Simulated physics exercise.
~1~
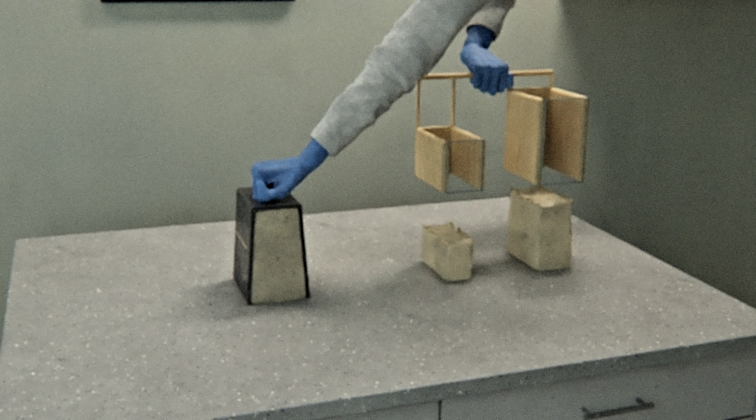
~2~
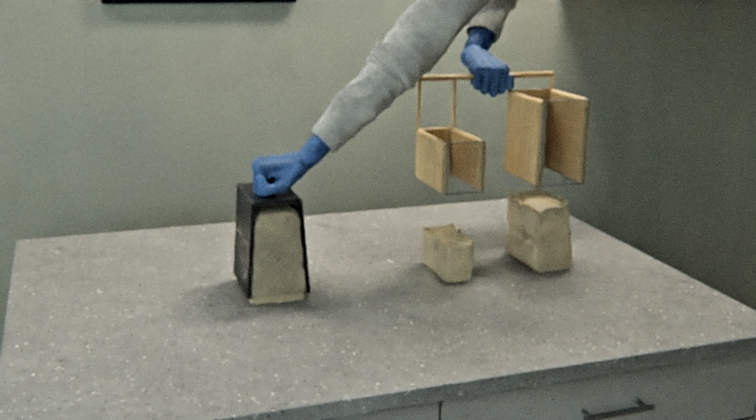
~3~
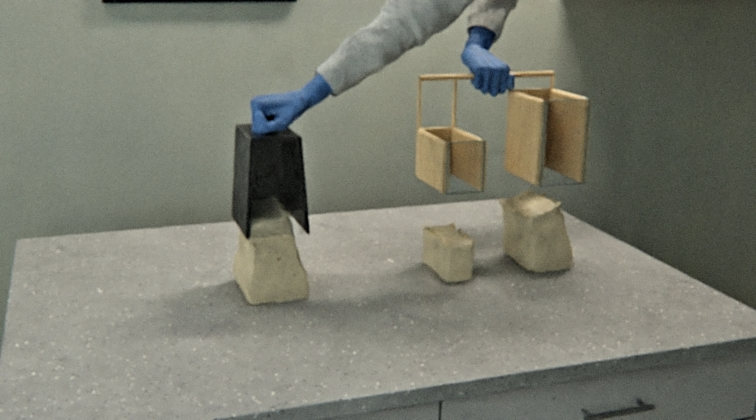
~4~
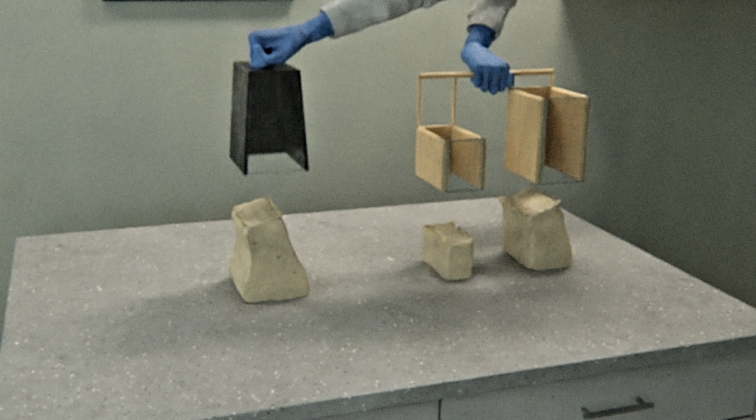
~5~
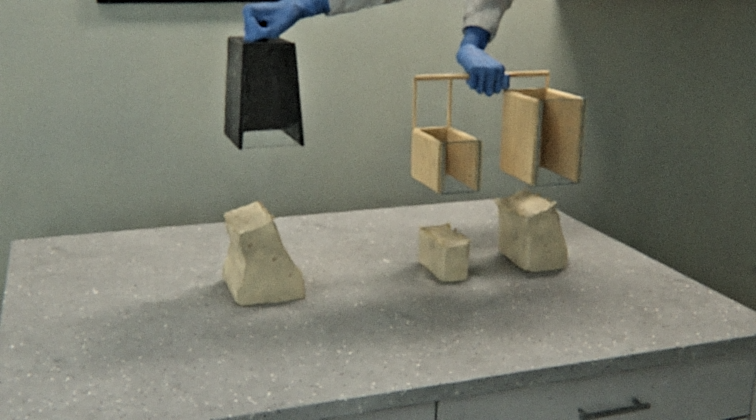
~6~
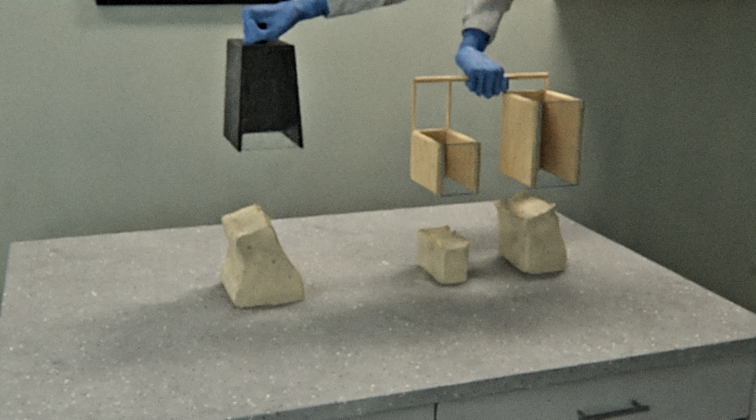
A black, tapered mould stands on a speckled grey countertop against a grey-green wall, gripped by a blue-gloved hand and seen from slightly above by a gently swaying camera. To the right, another gloved hand holds two open wooden moulds on a rod above two pale, beige blocks, one small and one larger. The left hand draws the black mould straight up, baring a thick beige mass beneath. Once free, the mass slumps a little, its top leaning left and its lower right side bulging. It ends standing, lopsided but tall, with the mould held well above it.
